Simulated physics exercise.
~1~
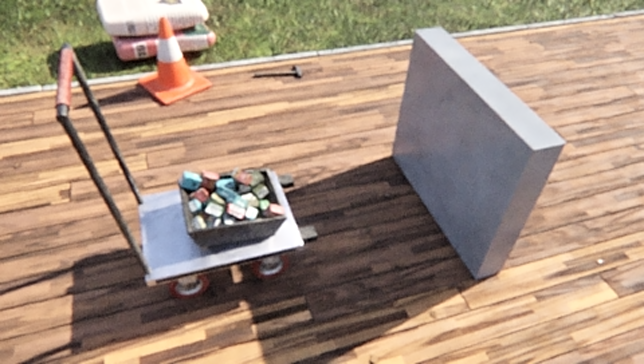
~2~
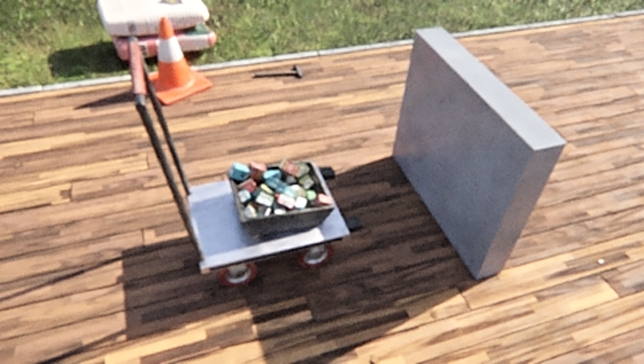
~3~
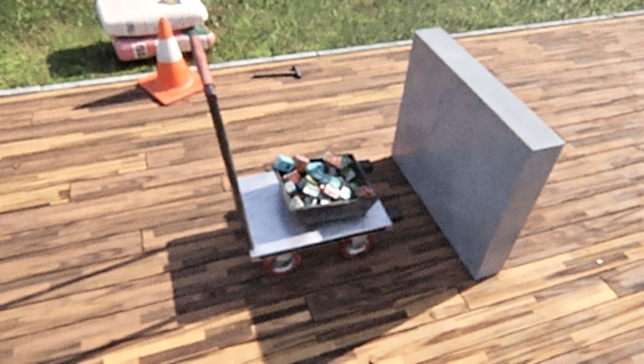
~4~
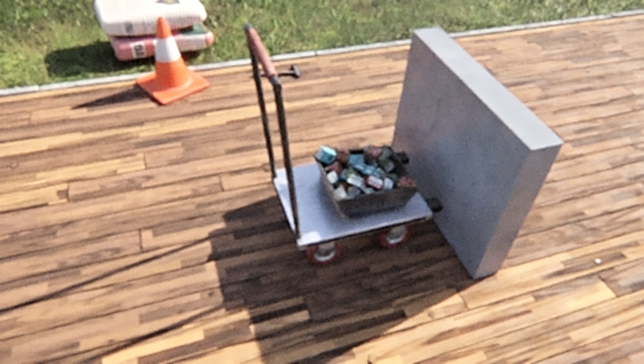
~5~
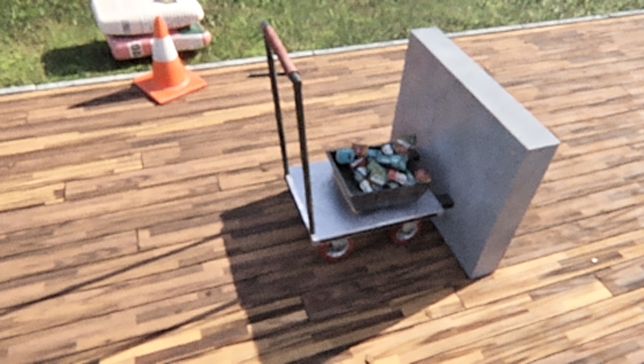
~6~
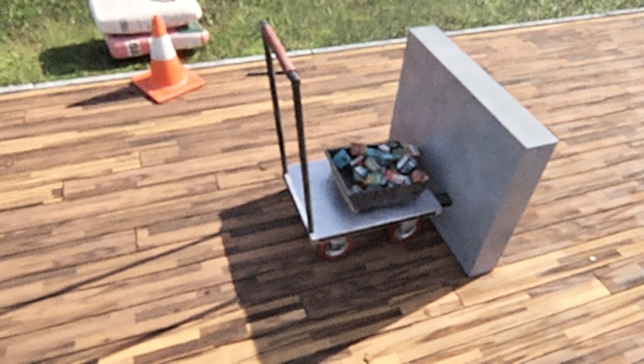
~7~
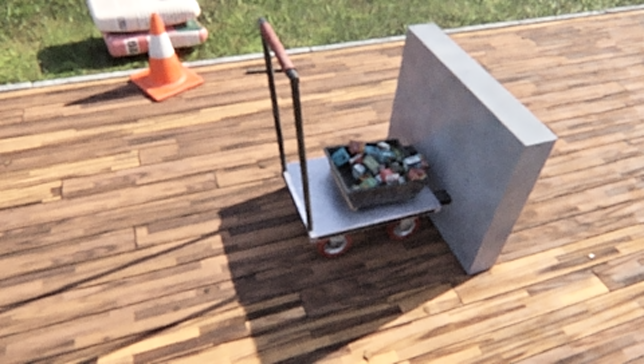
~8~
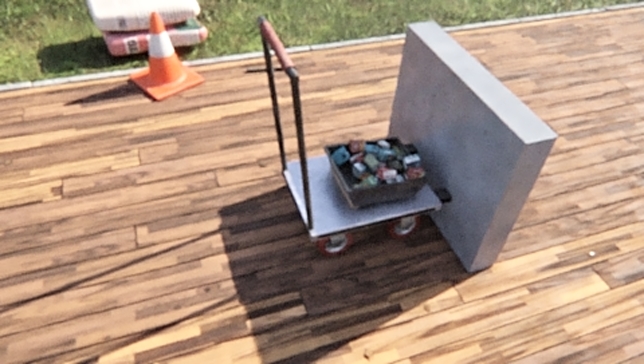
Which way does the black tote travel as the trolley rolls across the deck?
The black tote travels to the right, riding on the trolley until it stops at the grey wall.
Sunlit wooden deck beside grass, a trolley carrying a black tote of small cartons rolling right and stopping against a grey wall.
